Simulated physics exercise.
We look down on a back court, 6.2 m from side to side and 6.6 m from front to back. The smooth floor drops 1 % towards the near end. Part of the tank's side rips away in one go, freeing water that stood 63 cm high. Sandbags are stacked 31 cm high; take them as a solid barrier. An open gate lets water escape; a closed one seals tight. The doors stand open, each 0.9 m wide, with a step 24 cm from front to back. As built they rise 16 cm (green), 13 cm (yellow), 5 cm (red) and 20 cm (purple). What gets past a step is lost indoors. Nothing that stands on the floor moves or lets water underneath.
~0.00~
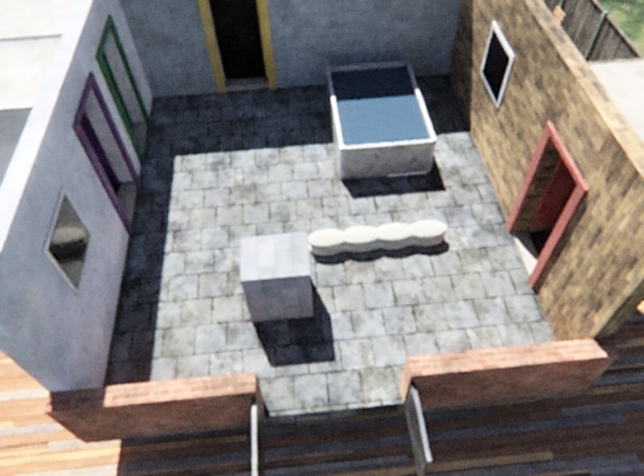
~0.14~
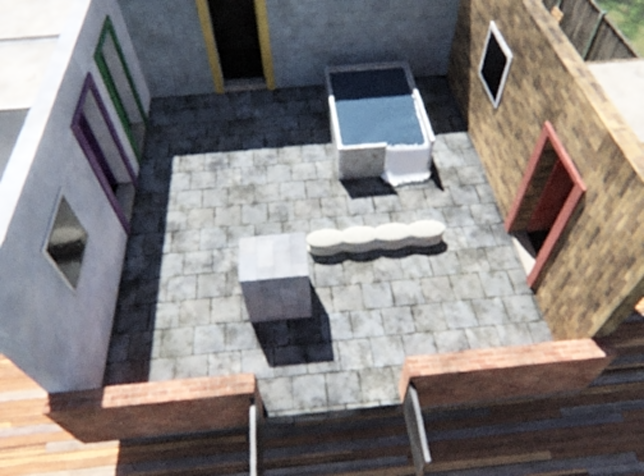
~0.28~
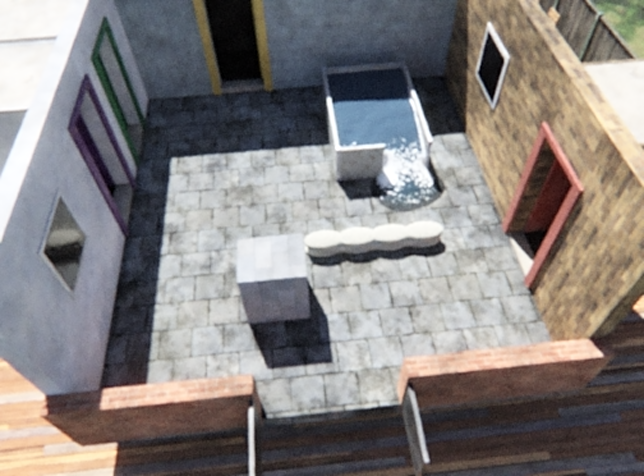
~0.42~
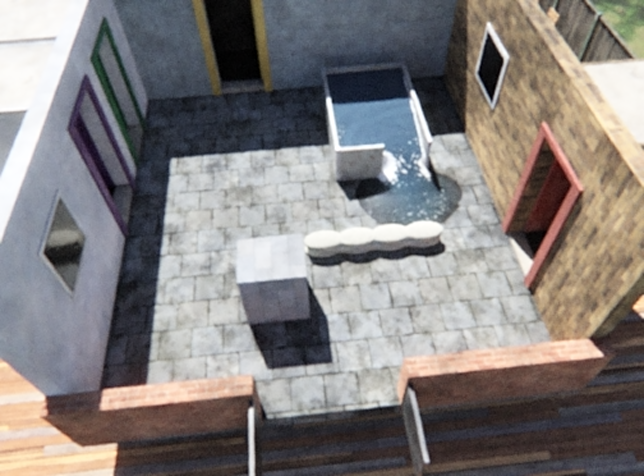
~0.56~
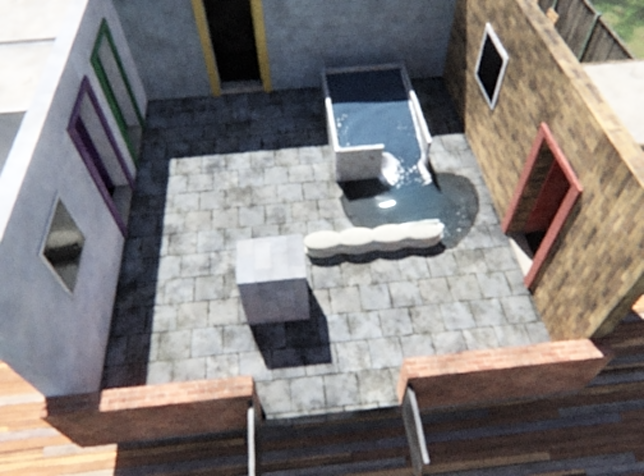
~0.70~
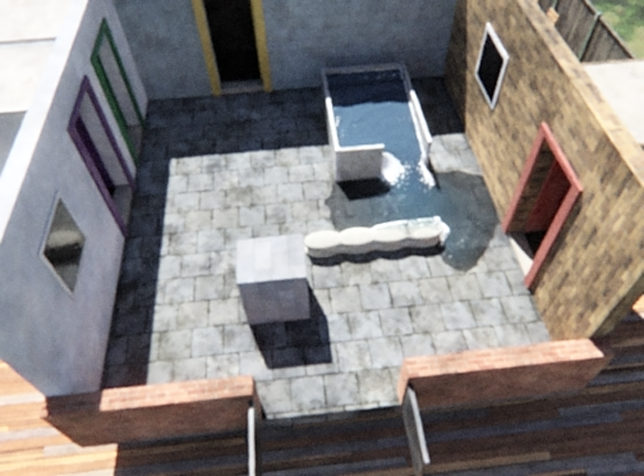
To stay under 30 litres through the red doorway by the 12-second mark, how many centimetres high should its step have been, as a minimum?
Some 18 cm above the ground.
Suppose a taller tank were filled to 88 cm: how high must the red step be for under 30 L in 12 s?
About 25 cm.
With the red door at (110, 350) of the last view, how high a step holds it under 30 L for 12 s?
Roughly 8.0 cm.
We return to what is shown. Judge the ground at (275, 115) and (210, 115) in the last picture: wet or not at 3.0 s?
In turn: Not reached, dry.
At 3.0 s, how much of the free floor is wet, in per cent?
Near 40 per cent is wet.
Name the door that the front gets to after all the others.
It is the yellow one.
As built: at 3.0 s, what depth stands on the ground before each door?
Depths in cm: Green 0, yellow 0, red 14, purple 6.
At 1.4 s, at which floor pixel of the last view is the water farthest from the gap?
Around (540, 357).
After 1.4 s water covers 15 % of the floor, deepest (40 cm) near (413, 232); 11 cm at the red door, 4 litres in over its 5 cm step.
After 3.0 s water covers 40 % of the floor, deepest (28 cm) near (553, 356); 14 cm at the red door, 131 litres in over its 5 cm step.
After 12.0 s water covers 95 % of the floor, deepest (9 cm) near (519, 373); 6 cm at the red door, 279 litres in over its 5 cm step.
At the red door as built, the water arrived by 1.0 s and peaked near 18 cm at 1.8 s.
With a step of 15 cm, 59 litres would have come in within the 12 s; with 20 cm, 21 litres. So under 30 litres takes about 18 cm.
